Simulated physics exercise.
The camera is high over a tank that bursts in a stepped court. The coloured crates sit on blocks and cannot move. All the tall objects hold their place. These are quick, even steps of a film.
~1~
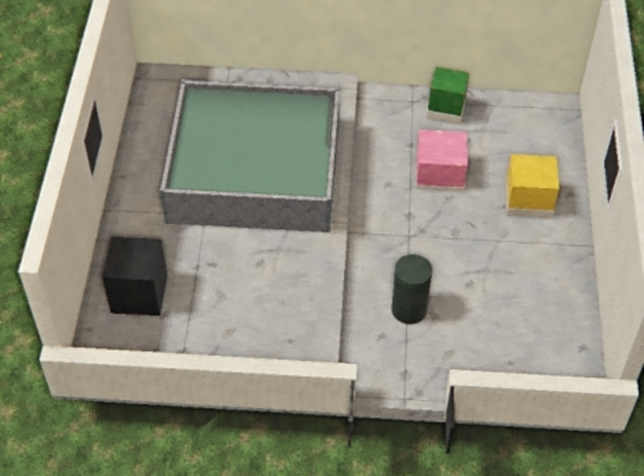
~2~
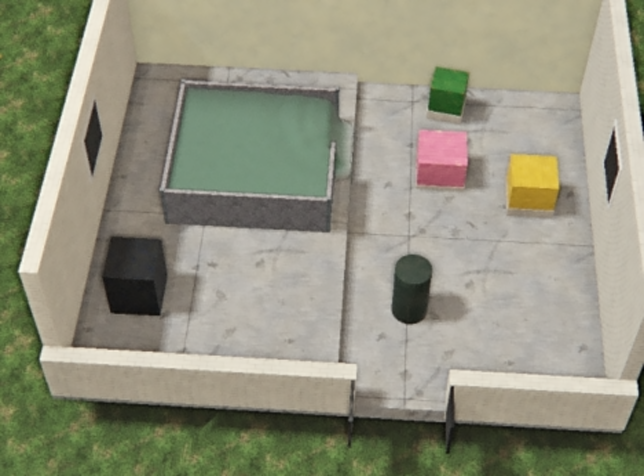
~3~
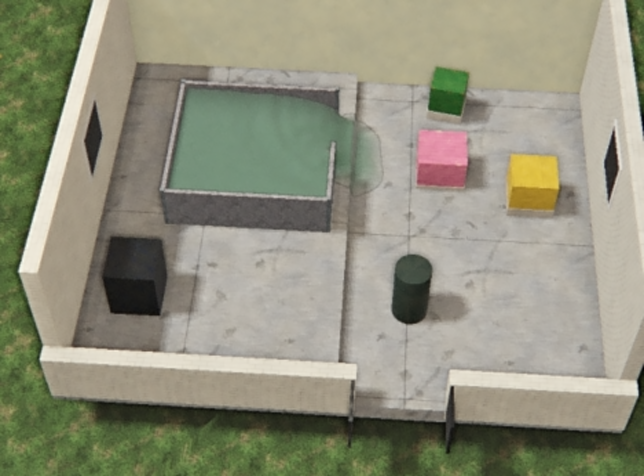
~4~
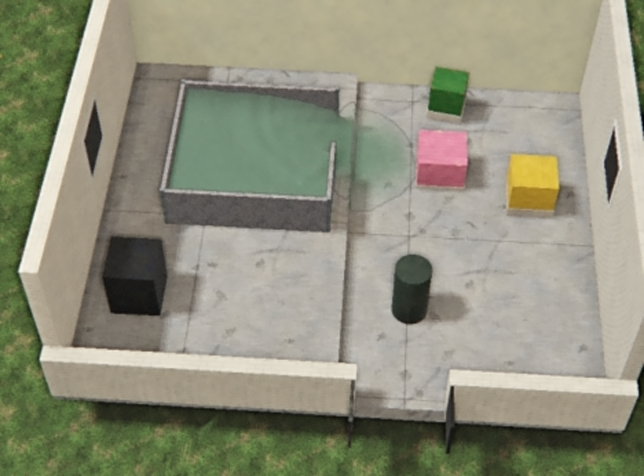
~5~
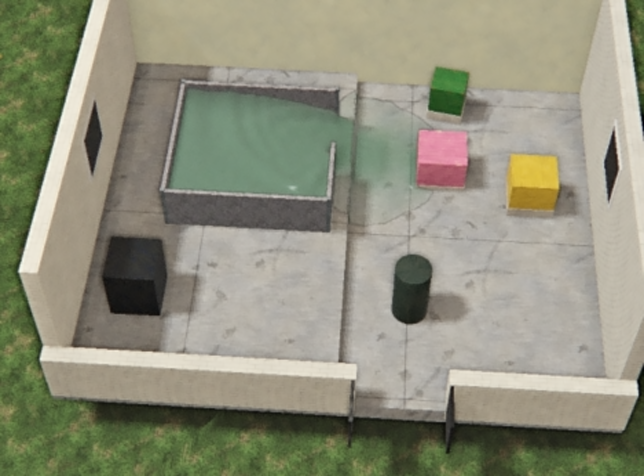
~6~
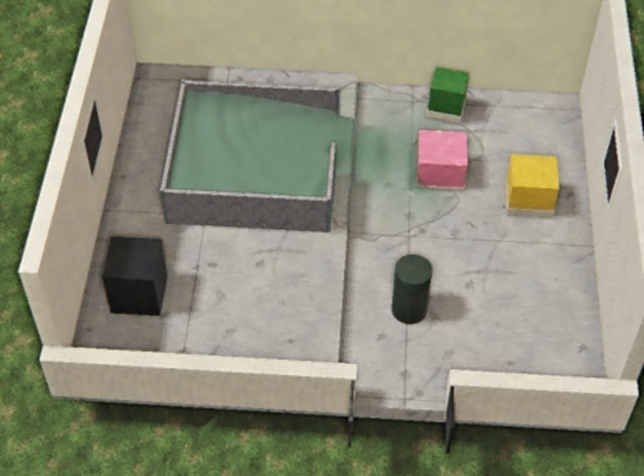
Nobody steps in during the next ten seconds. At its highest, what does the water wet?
One by one: The yellow crate is soaked; the pink crate is soaked; the green crate is soaked.
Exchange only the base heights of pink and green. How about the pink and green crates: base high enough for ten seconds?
The pink crate takes water; the green crate is soaked.
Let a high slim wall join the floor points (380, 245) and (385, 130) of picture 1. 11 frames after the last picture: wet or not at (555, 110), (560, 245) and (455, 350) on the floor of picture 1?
In turn: Covered, clear, dry.
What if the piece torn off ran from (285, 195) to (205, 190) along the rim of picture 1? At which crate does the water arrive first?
I say the yellow crate.
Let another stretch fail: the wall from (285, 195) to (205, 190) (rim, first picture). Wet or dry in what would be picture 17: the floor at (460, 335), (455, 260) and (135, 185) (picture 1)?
In turn: Free of water, no water, no water.
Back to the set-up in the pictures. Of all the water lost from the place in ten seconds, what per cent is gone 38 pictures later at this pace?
Some 30 per cent.
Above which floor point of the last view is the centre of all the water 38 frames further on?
Around (409, 199).
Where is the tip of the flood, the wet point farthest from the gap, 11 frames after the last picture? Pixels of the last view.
Near (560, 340).
A moment on, water covers 20 % of the floor; the yellow crate water round its plinth, the pink crate water round its plinth, the green crate water round its plinth.
Next, water covers 40 % of the floor; the yellow crate water round its plinth, the pink crate water round its plinth, the green crate water round its plinth.
Then, water covers 55 % of the floor; the yellow crate water round its plinth, the pink crate water round its plinth, the green crate water round its plinth.
Later, water covers 55 % of the floor; the yellow crate water round its plinth, the pink crate water round its plinth, the green crate water round its plinth.
In the end, water covers 55 % of the floor; the yellow crate was topped, the pink crate was topped, the green crate was topped.
